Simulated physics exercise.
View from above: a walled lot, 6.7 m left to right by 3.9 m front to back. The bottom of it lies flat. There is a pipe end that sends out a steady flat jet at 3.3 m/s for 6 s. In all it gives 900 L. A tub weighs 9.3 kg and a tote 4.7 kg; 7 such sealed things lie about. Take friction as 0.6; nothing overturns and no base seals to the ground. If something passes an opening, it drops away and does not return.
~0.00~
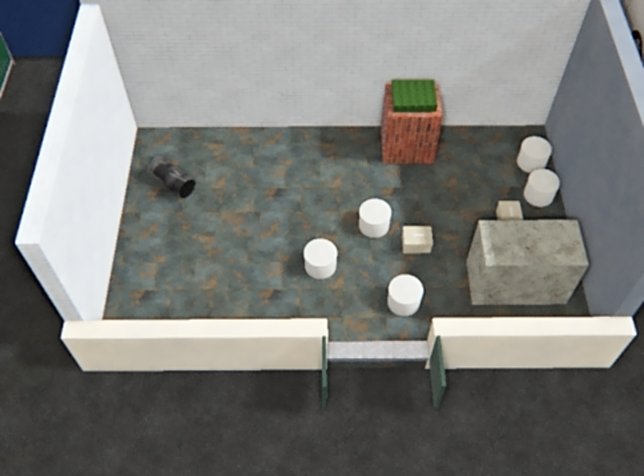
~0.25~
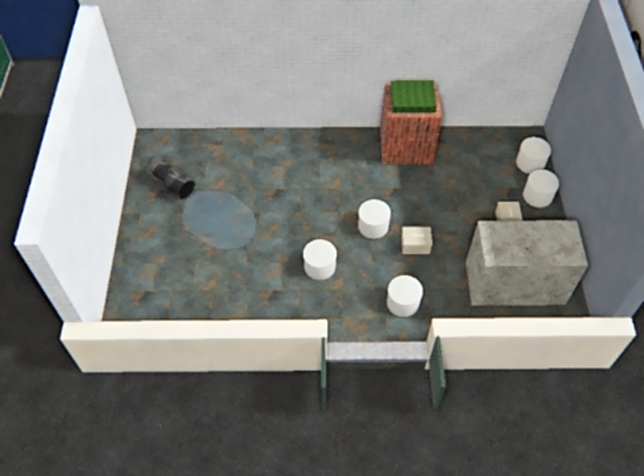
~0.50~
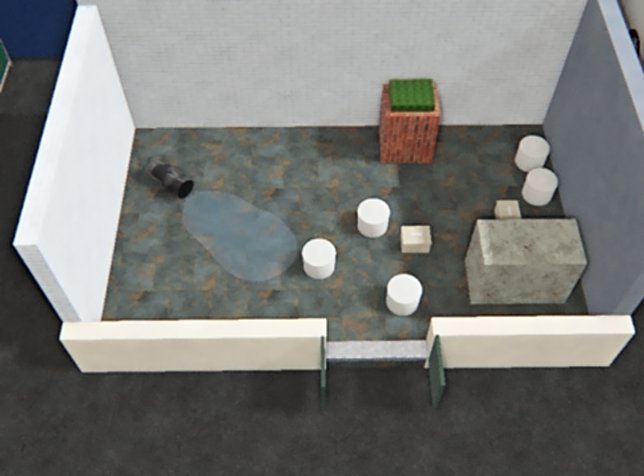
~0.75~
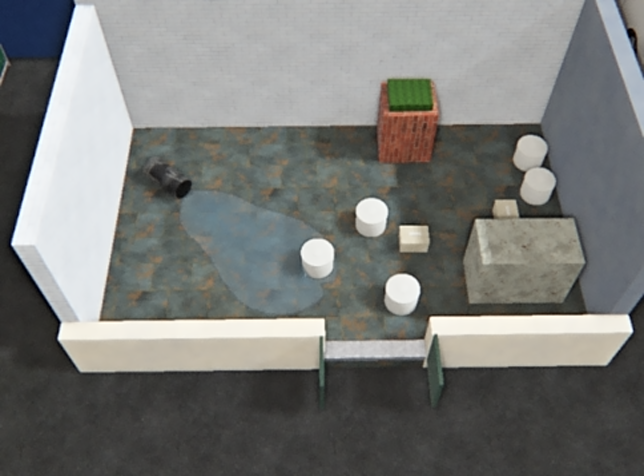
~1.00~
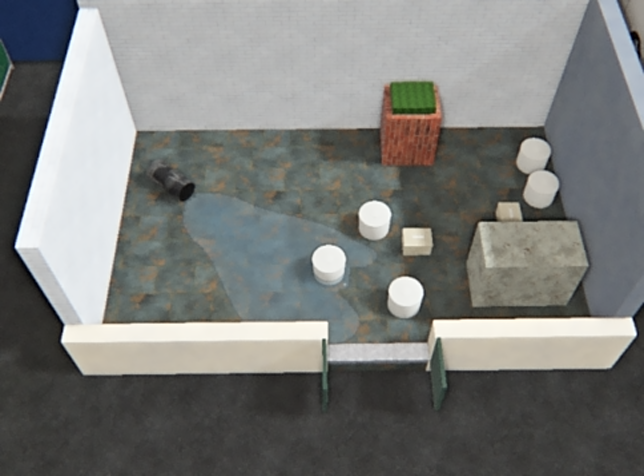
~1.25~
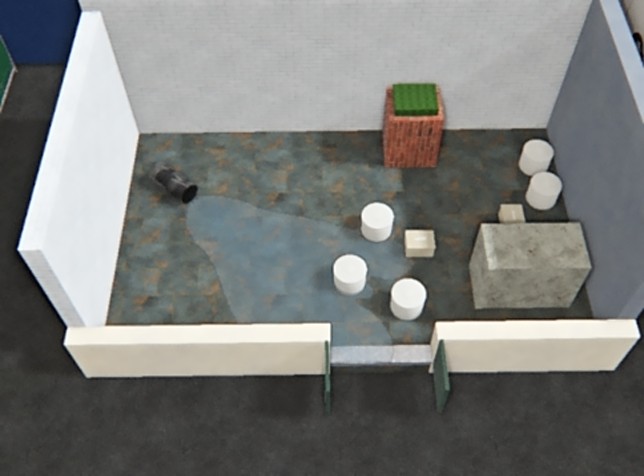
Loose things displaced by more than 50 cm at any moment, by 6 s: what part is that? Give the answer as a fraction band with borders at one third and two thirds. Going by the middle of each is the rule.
Band: Less than 1/3.
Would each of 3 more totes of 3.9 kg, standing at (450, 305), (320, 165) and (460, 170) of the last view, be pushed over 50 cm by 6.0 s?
Going one by one: Stays closer, stays closer, stays closer.
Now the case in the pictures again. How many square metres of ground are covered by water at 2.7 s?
Roughly 8.0 m2.
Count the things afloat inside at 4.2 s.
Count: 1.
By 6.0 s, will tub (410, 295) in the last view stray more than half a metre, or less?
Answer: Over.
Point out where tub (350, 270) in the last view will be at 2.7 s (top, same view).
It ends up close to (392, 287).
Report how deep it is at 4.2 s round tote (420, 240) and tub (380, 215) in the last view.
Depth approx. 1 cm / 2 cm.
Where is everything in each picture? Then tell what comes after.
The first picture shows a tub at (320, 253), on the bottom; a tub at (544, 181), on the bottom; water covers 0.0 m2; 0 of 7 have shifted.
The second picture shows a tub at (320, 254) rests on the ground; a tub at (544, 182), on the bottom; water covers 0.9 m2; 0 of 7 have shifted.
The third picture shows a tub at (319, 253) rests on the ground; a tub at (542, 180), on the bottom; water covers 1.8 m2; 0 of 7 have shifted.
The fourth picture shows a tub at (318, 252) rests on the ground; a tub at (540, 179), on the bottom; 2.8 m2 under water; 0 of 7 have shifted.
The fifth picture shows a tub at (329, 259) rests on the ground, 14 cm from its start; a tub at (544, 182), on the bottom; 4.2 m2 under water; 1 of 7 have shifted.
The sixth picture shows a tub at (350, 269), on the bottom, 42 cm from its start; a tub at (546, 184) rests on the ground; water covers 5.2 m2; 1 of 7 have shifted.
After 1.8 s 1 of 7 are over 50 cm from their spots; 0 afloat.
After 2.7 s 1 of 7 are over 50 cm from their spots; 0 afloat.
After 4.2 s 1 of 7 are over 50 cm from their spots; 1 afloat.
After 6.0 s 2 of 7 are over 50 cm from their spots, and 2 have been at some point; 2 afloat.
